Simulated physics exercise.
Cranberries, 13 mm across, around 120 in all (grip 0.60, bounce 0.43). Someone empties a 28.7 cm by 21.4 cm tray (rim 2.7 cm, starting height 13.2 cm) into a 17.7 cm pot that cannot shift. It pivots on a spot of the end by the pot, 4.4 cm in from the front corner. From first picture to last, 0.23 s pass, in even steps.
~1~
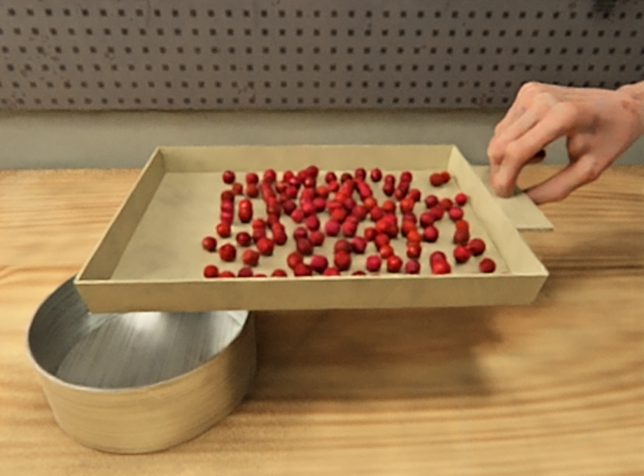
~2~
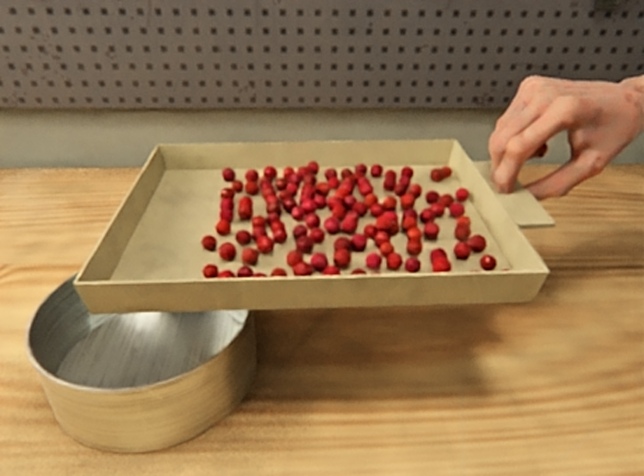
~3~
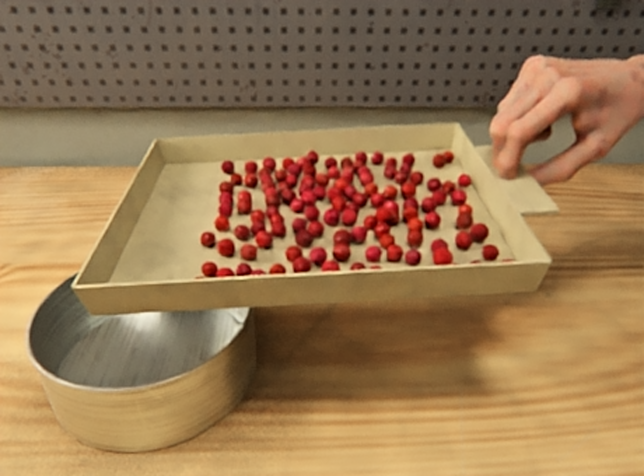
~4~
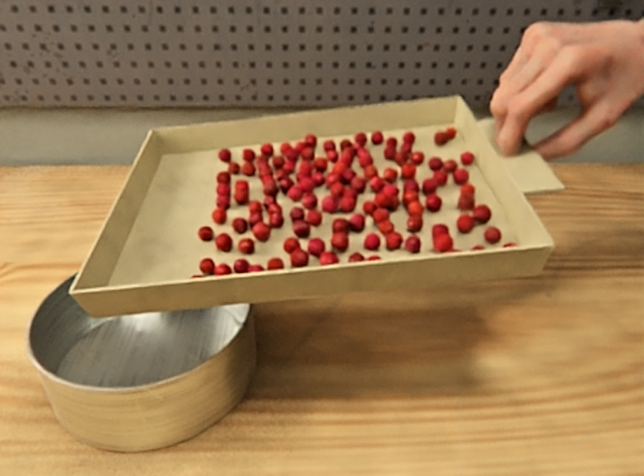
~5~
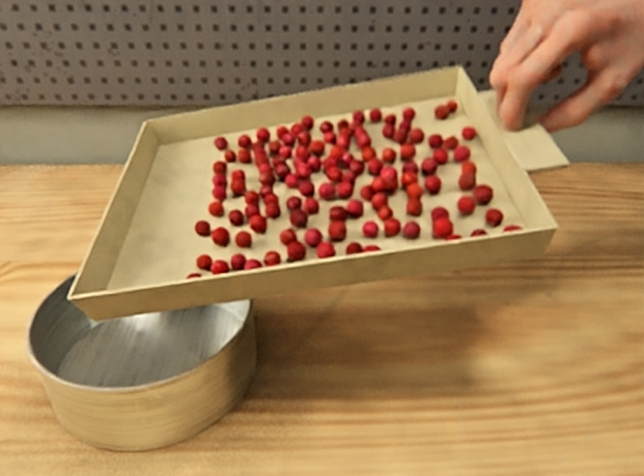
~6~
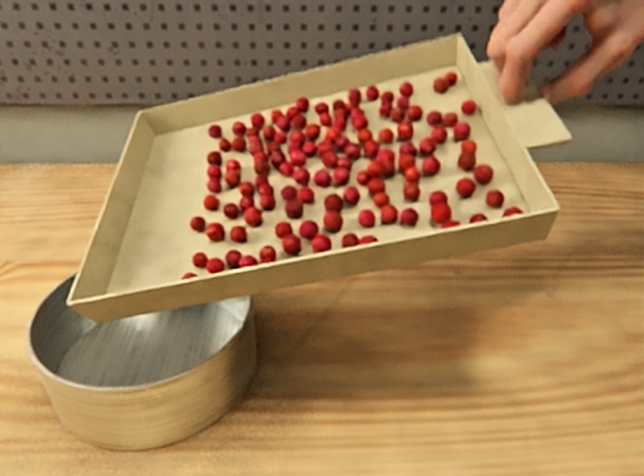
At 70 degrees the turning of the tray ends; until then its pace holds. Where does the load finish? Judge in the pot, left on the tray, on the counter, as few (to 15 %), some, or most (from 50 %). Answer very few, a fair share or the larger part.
Pot very few, tray the larger part, counter a fair share.
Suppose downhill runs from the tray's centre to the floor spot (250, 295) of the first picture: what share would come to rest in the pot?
Some 0 per cent.
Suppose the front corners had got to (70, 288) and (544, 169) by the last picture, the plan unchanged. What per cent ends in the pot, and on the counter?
Pot 10, counter 10.
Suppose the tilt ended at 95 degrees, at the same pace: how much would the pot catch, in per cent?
Then about 30 per cent.
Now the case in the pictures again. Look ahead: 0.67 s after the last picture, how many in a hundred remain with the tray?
Some 80 per cent of the load.
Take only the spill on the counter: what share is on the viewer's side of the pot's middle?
Some 100 per cent.
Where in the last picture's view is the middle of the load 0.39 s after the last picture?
Near (152, 224).
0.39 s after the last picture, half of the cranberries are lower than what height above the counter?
Some 18 cm.
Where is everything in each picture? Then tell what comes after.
In the first picture, tray tilt 0 degrees, front corners at (82, 279) and (540, 271); middle of the pieces at (339, 216); pot at (145, 307).
In the second picture, tray tilt 1 degrees, front corners at (81, 280) and (541, 268); middle of the pieces at (339, 213).
In the third picture, tray tilt 4 degrees, front corners at (80, 283) and (543, 258), lowest corner left front; middle of the pieces at (339, 204).
In the fourth picture, tray tilt 9 degrees, front corners at (77, 288) and (546, 241), lowest corner left front; middle of the pieces at (338, 190).
In the fifth picture, tray tilt 14 degrees, front corners at (75, 293) and (549, 223), lowest corner left front; middle of the pieces at (335, 175).
In the sixth picture, tray tilt 19 degrees, front corners at (74, 298) and (550, 206), lowest corner left front; middle of the pieces at (331, 160); pot at (146, 305).
Then, 0.23 s after the last picture, tilt 45 degrees; the tray holds 100 %, the pot 0 %.
Then, 0.39 s after the last picture, tilt 62 degrees; the tray holds 100 %, the pot 0 %.
Then, 0.67 s after the last picture, tilt 70 degrees; the tray holds 80 %, the pot 0 %.
In the end, pot 5 %, tray 70 %, counter 25 %.
